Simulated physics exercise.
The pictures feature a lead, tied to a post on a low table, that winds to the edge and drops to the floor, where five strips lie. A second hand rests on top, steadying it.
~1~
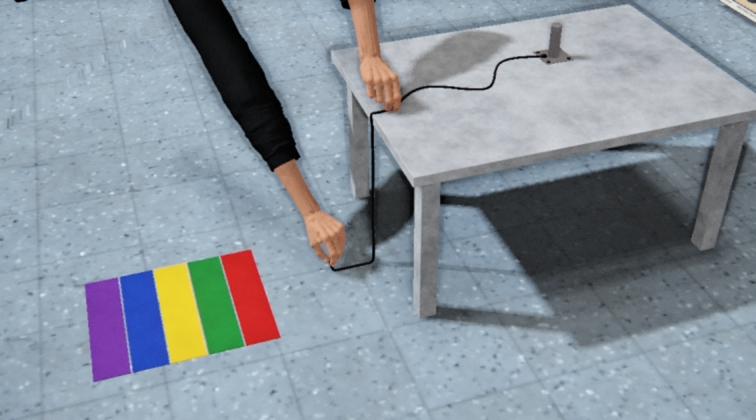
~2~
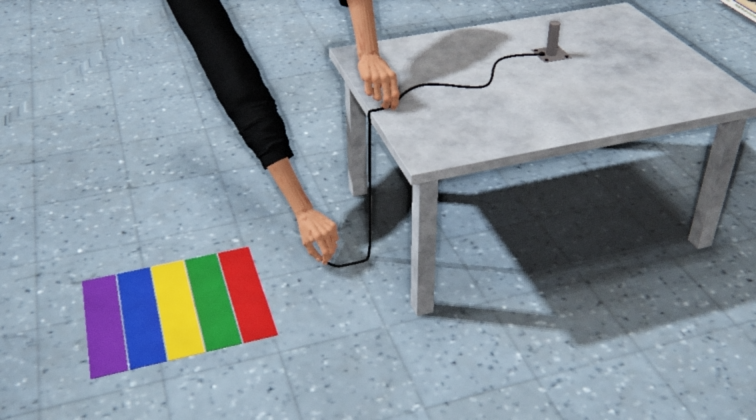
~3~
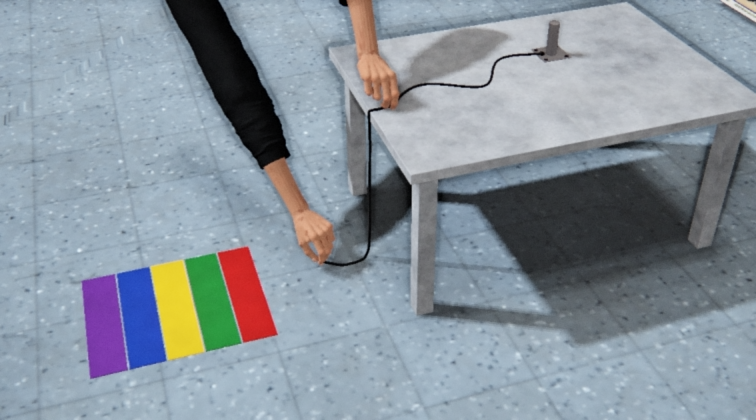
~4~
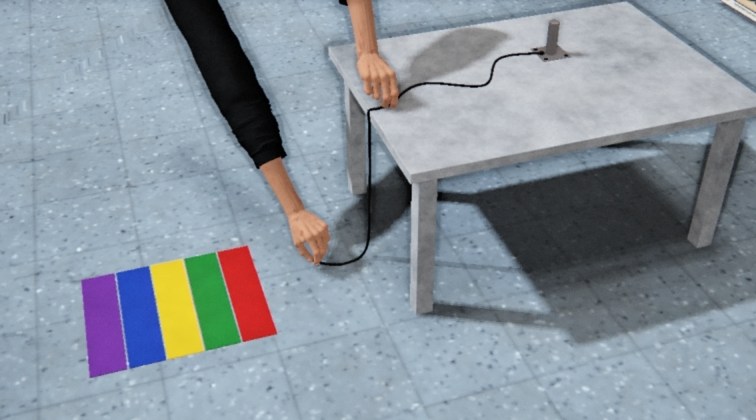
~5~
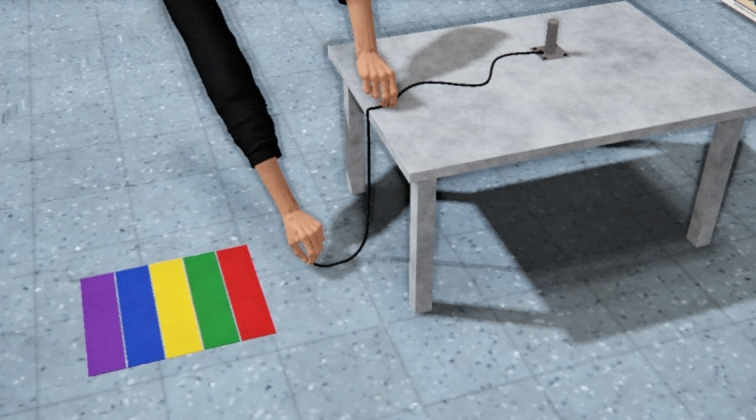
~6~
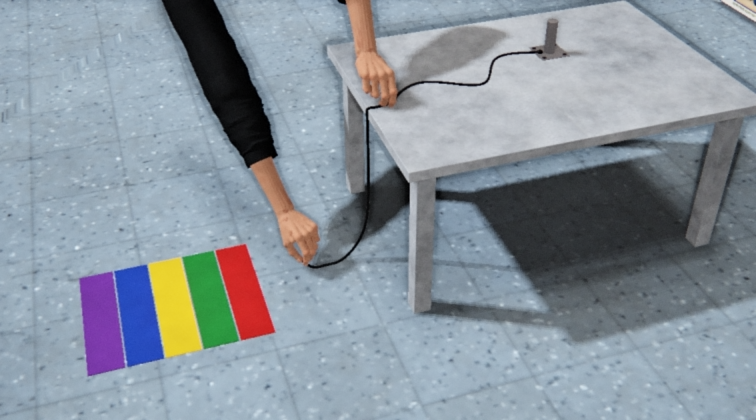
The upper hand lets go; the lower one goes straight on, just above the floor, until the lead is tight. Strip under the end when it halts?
Yellow strip.
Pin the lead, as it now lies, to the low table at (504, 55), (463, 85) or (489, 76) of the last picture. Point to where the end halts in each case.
About (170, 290), (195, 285) and (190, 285).
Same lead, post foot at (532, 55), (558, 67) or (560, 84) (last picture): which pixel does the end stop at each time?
The spots are near (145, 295), (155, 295) and (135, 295).
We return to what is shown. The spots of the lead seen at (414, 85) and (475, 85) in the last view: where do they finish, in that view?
The first finishes about (390, 94) and the second about (445, 79).
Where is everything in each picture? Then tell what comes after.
The first frame shows end (330, 261); red (258, 324); green (222, 332); yellow (185, 341); blue (148, 350); purple (110, 358).
The second frame shows end (322, 260); lead through (512, 56) (486, 86) (413, 88) (370, 126) (370, 187) (370, 245).
The third frame shows end (318, 261).
The fourth frame shows end (314, 261); lead through (511, 55) (485, 85) (412, 87) (369, 125) (370, 186) (367, 245).
The fifth frame shows end (308, 261).
The sixth frame shows end (303, 261); lead through (509, 54) (484, 84) (410, 86) (368, 123) (368, 184) (357, 244).
Early on, end near (233, 276); over red.
Midway, end near (191, 285); over green.
At the end of the slack, end near (166, 291); over yellow. It gets as far as the yellow strip.
